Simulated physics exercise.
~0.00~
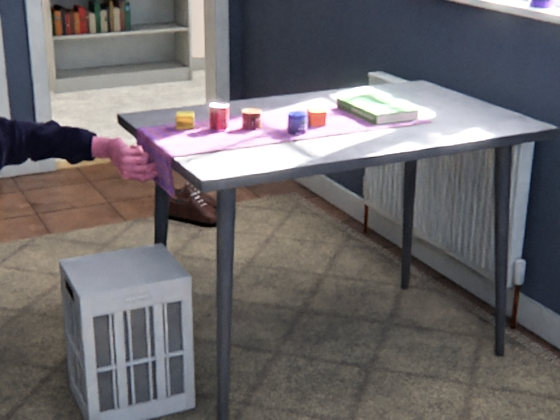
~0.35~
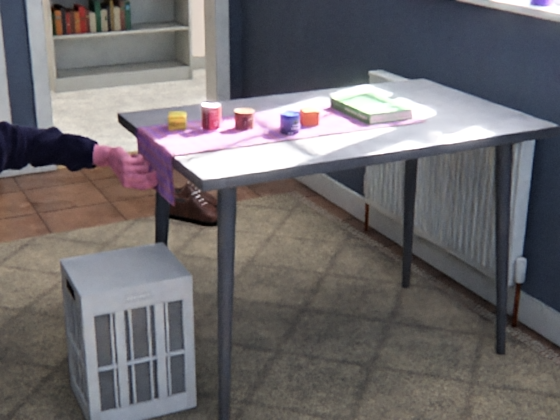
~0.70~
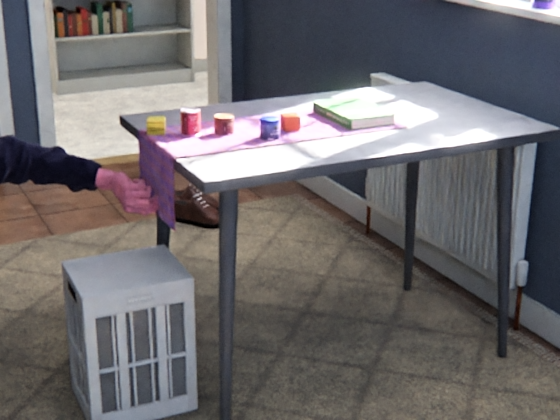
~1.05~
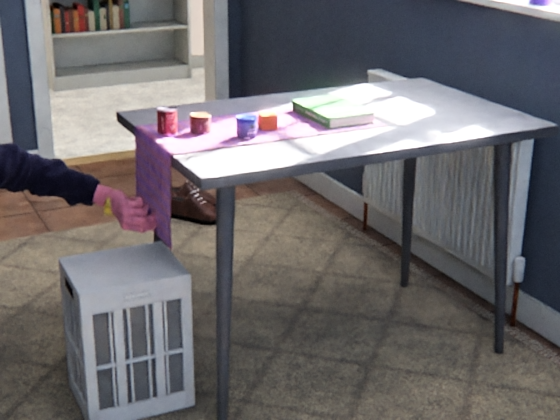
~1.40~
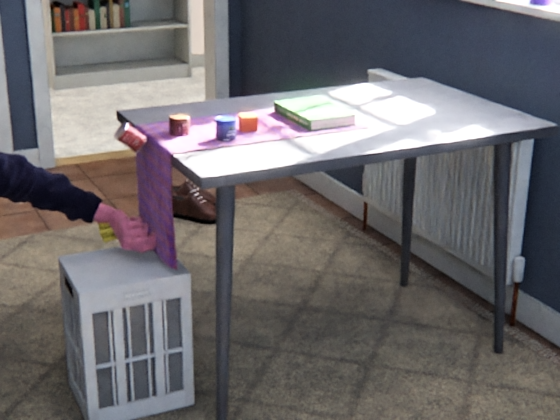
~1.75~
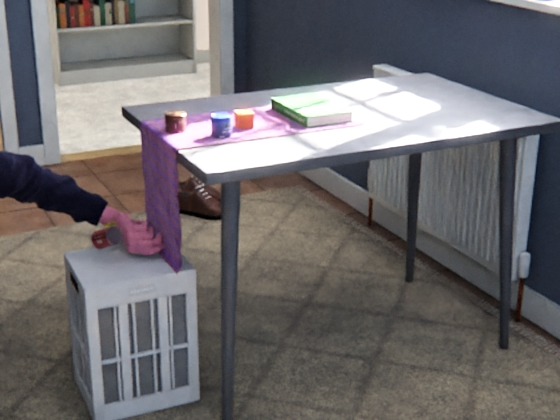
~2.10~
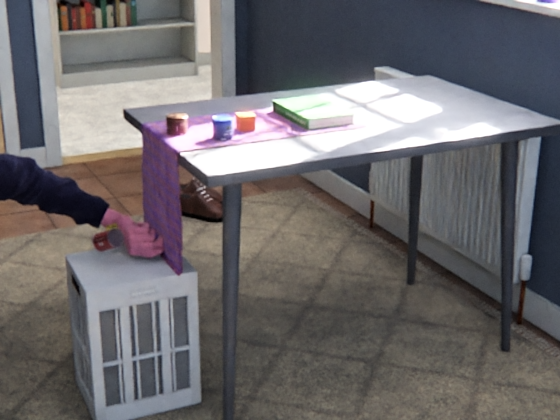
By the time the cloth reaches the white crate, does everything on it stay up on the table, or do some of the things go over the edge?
Some go over the edge. Two leave the table, the yellow one first and then the red one, while the other pots and the green book stay on top.
